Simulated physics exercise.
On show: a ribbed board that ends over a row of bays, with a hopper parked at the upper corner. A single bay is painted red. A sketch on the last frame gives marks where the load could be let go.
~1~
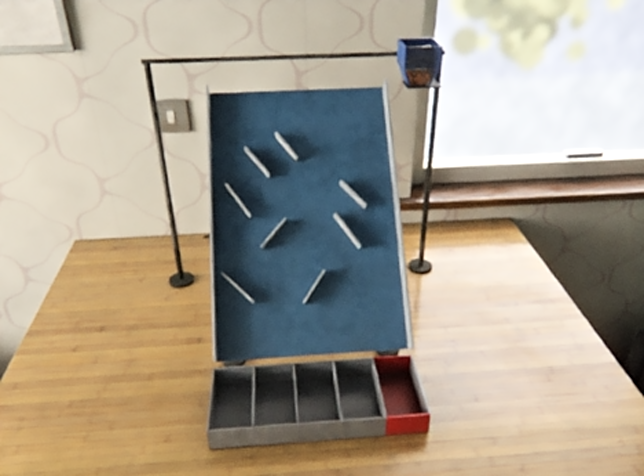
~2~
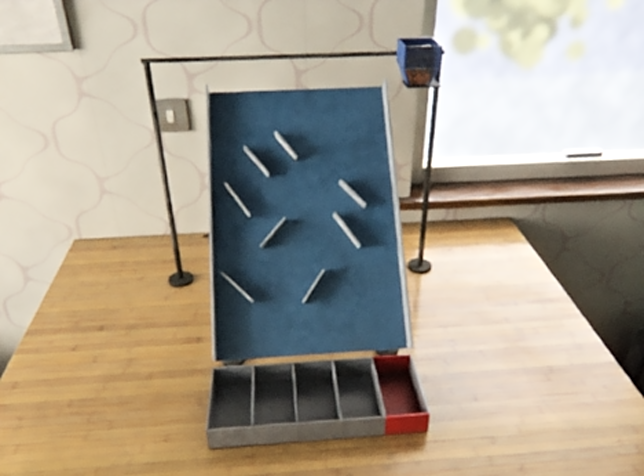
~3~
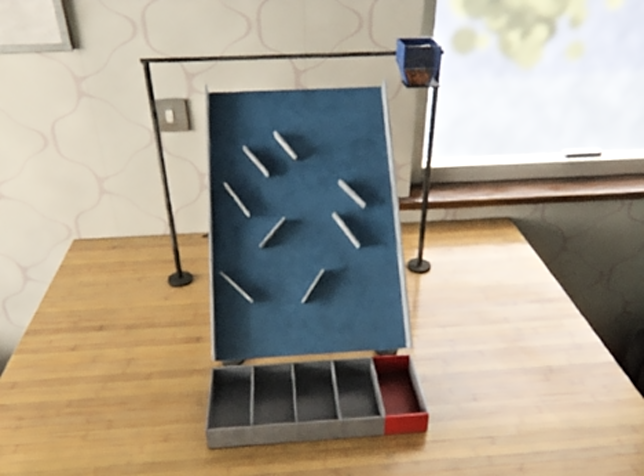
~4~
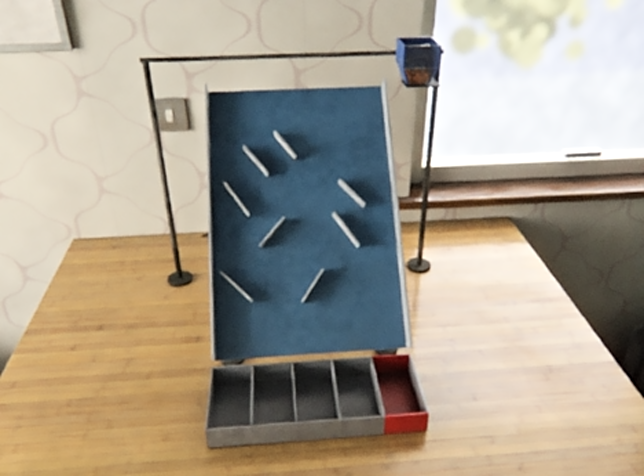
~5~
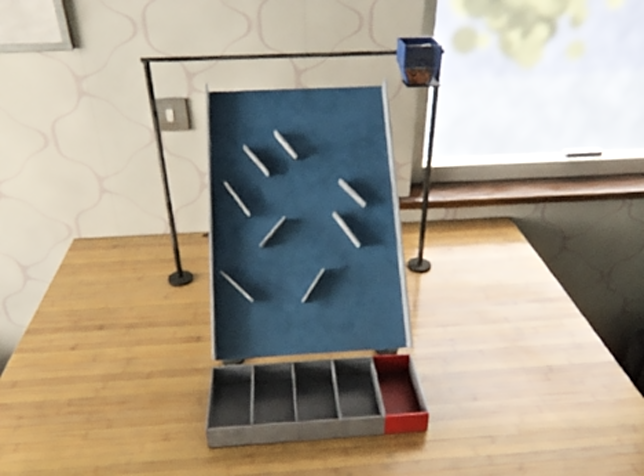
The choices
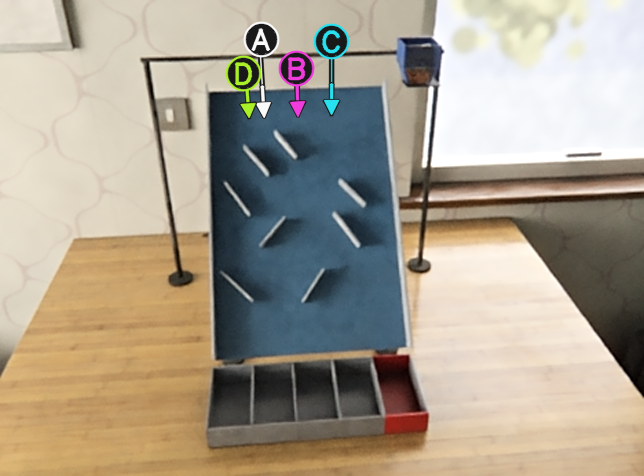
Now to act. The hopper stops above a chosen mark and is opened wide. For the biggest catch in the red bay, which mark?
C is best.
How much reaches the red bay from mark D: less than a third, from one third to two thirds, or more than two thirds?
It is less than a third.
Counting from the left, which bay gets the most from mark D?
The second.
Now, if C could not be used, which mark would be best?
The answer is B.
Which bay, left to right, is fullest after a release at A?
It is the second one.
On the marked copy, mark A meets the board at (263, 112); mark B meets the board at (297, 111); mark C meets the board at (331, 109); mark D meets the board at (248, 112).
Choosing A, a small part in the red bay, most in other bays.
Choosing B, about a quarter in the red bay, most in other bays.
Choosing C, about half in the red bay, about half in other bays.
Choosing D, a small part in the red bay, nearly all in other bays.
